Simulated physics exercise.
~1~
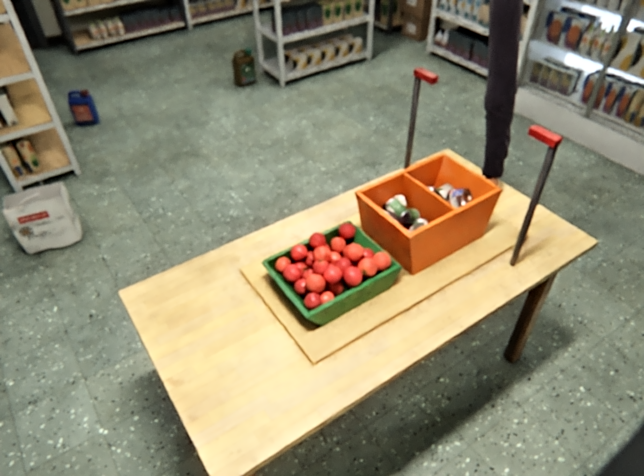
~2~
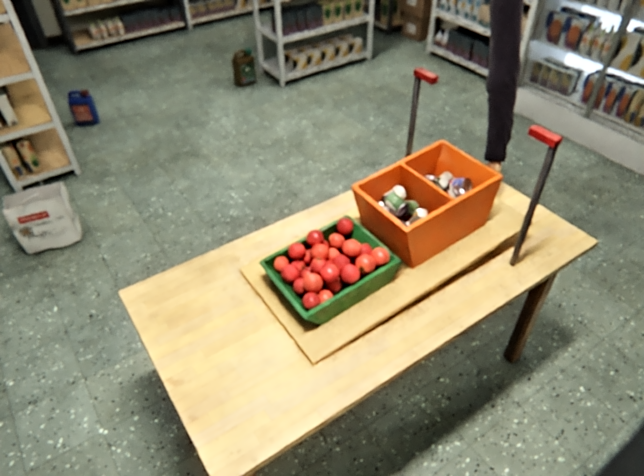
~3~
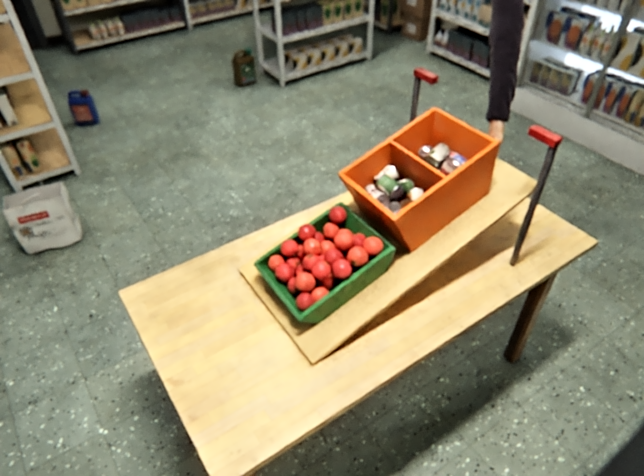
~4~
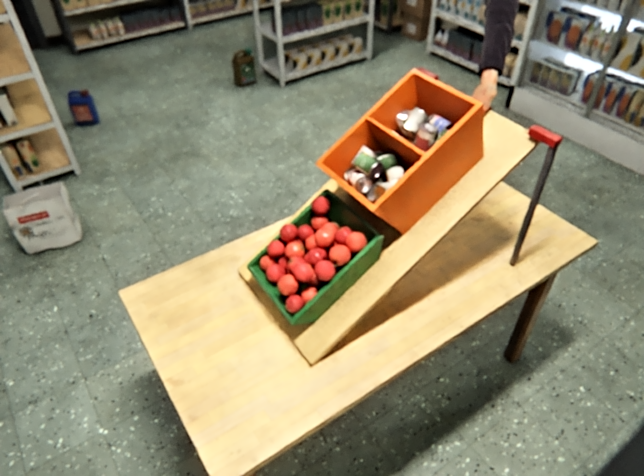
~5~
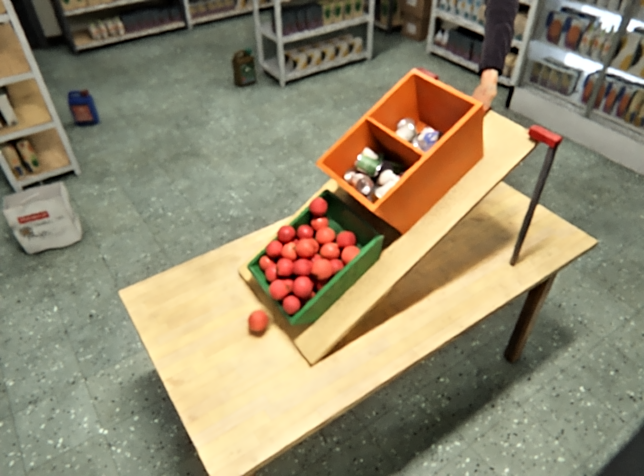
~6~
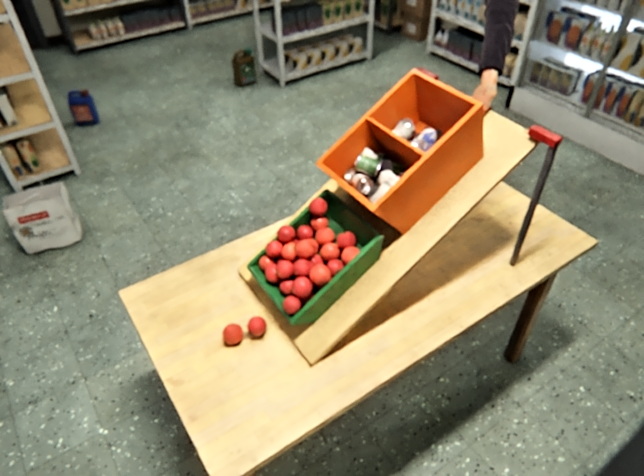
At the start, a green box heaped with tomatoes and an orange divided box of small tins sit on a flat board on a wooden table in a shop. An arm reaches down behind the orange box, and the board's right end begins to rise. The board tilts steadily, carrying both boxes with it, until it slopes steeply down to the left and stops. The tins slump toward the lower side of their compartments. One tomato drops from the green box onto the table, then a second follows. It ends with the board held tilted, two tomatoes lying on the tabletop, and the tins still inside their box.
